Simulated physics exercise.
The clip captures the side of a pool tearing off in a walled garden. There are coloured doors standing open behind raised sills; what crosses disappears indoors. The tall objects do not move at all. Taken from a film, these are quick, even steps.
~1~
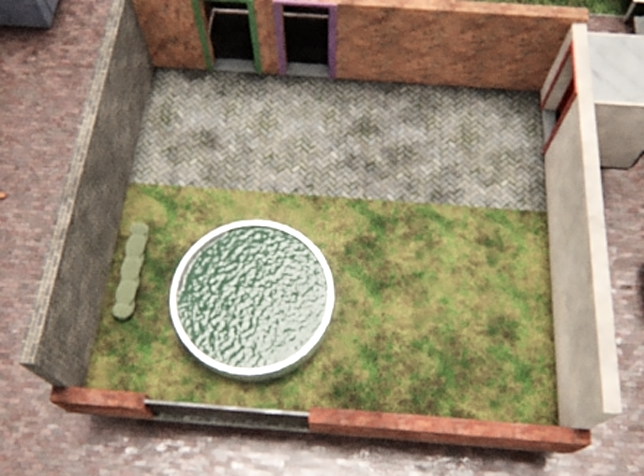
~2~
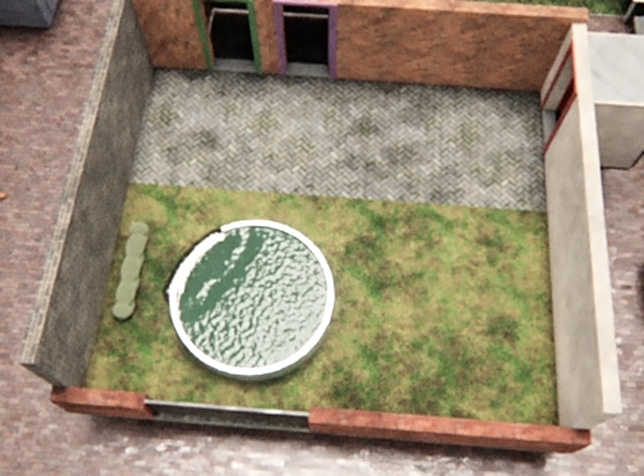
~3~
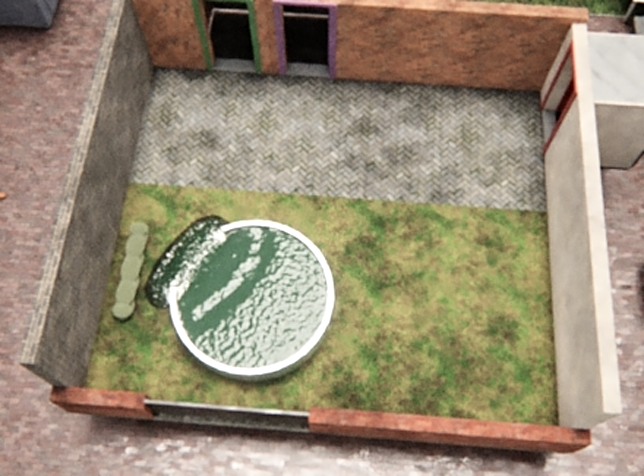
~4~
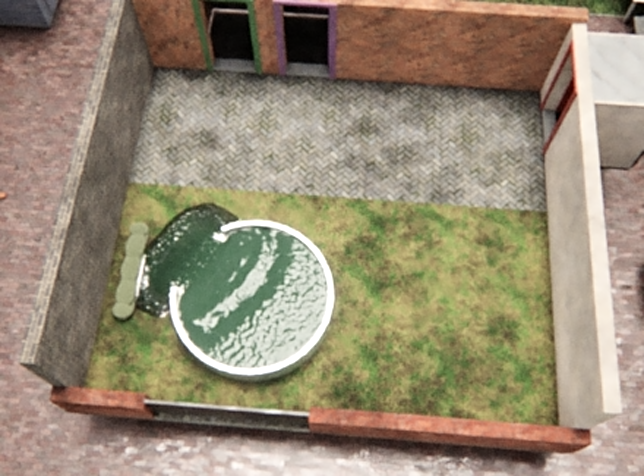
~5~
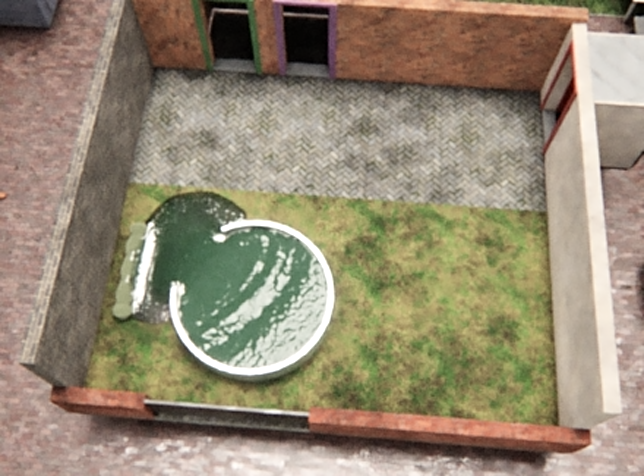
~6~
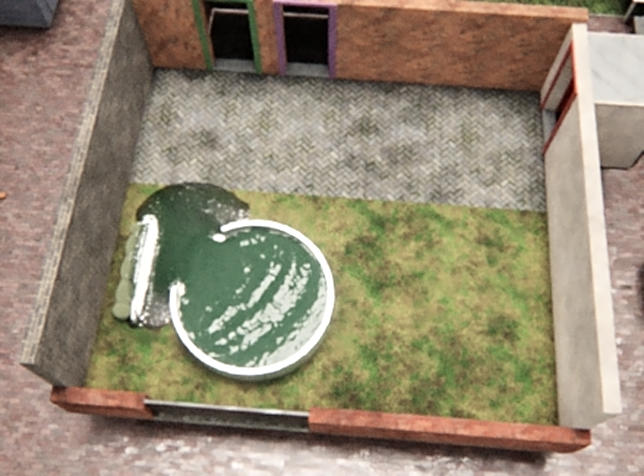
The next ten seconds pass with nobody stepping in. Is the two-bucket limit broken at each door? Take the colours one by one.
My prediction: Green door: Surpasses it; red door: Never surpasses it; purple door: Never surpasses it.
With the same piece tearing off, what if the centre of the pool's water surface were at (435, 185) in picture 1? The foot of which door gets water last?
The door meant here is the door marked red.
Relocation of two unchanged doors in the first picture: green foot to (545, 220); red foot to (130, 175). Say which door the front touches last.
Answer: The green one.
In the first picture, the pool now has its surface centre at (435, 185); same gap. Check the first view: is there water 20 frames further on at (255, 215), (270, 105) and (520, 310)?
So, in the order given, I'd say soaked through, soaked through, unaffected.
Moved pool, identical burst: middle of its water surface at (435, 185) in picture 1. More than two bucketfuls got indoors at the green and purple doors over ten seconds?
Result per door: Green gets past it; purple gets past it.
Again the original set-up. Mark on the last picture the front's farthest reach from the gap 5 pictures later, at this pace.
Roughly at (137, 148).
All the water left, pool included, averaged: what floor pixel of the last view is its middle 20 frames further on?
Roughly (210, 247).
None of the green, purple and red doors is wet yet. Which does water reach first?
The door marked green.
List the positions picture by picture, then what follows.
In the first picture, the round pool at (253, 295) is whole and still.
In the second picture, water pours out at (196, 262) and has run to (172, 300).
In the third picture, the front is at (218, 221), out from the gap at (196, 263).
In the fourth picture, the front is at (138, 301), out from the gap at (197, 264).
In the fifth picture, the front is at (193, 196), out from the gap at (197, 264).
In the sixth picture, the front is at (166, 191), out from the gap at (196, 263).
A moment on, water covers 15 % of the floor; the green door not reached, the red door not reached, the purple door not reached.
Next, water covers 20 % of the floor; the green door not reached, the red door not reached, the purple door not reached.
Then, water covers 30 % of the floor; the green door under two buckets in, the red door not reached, the purple door not reached.
Later, water covers 50 % of the floor; the green door over two buckets in, the red door not reached, the purple door wet at the sill, nothing in.
In the end, water covers 80 % of the floor; the green door over two buckets in, the red door wet at the sill, nothing in, the purple door wet at the sill, nothing in.
